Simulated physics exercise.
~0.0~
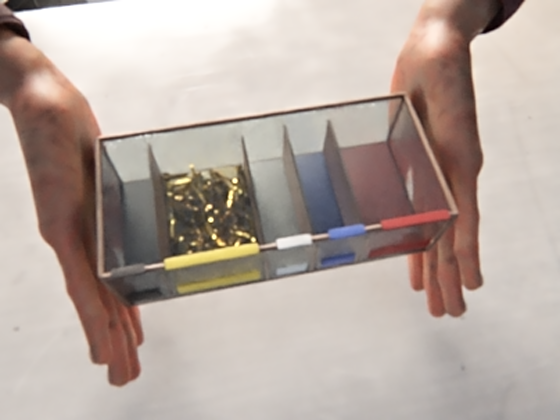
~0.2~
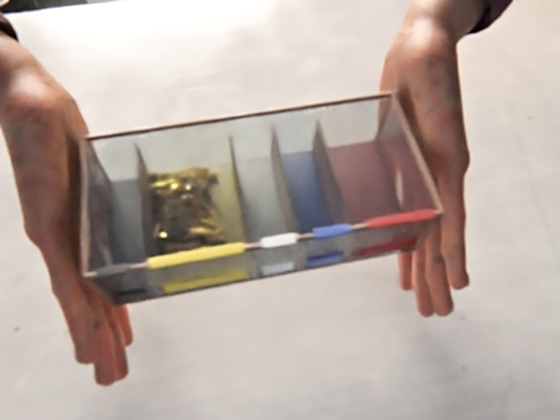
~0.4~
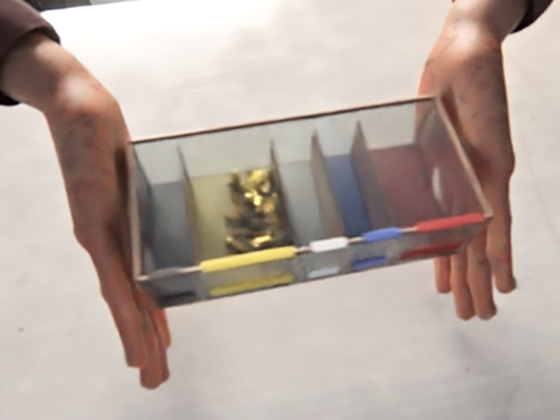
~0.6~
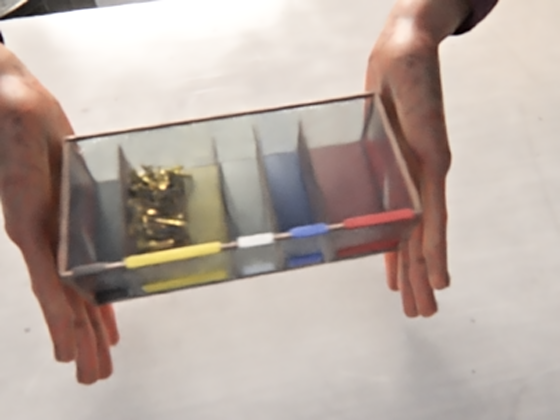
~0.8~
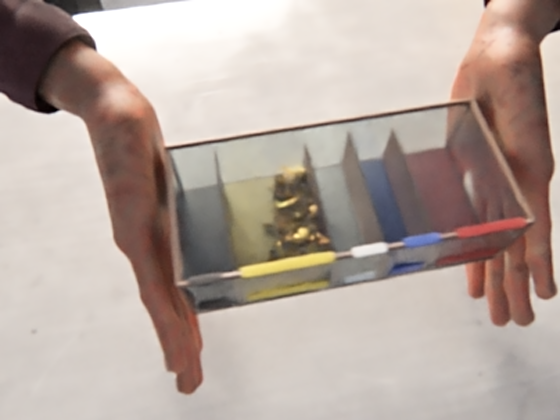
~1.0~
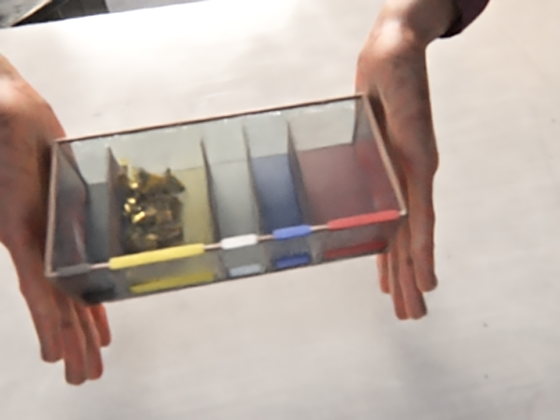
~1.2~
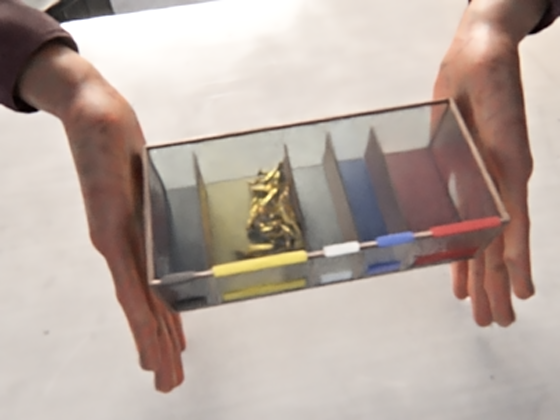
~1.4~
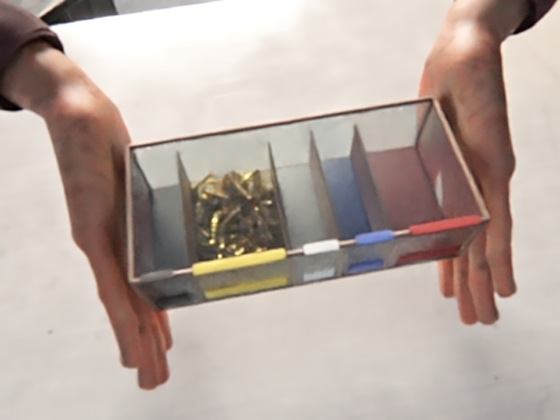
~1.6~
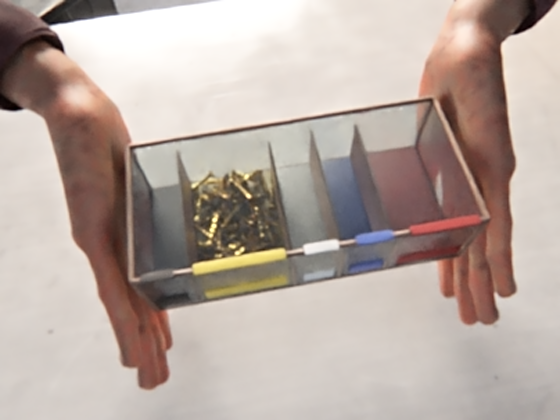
Two hands shook a clear divided box from side to side, making the brass-coloured screws slide and bunch up inside the yellow compartment. When the box was finally held still, they lay spread there, with the other compartments still empty.
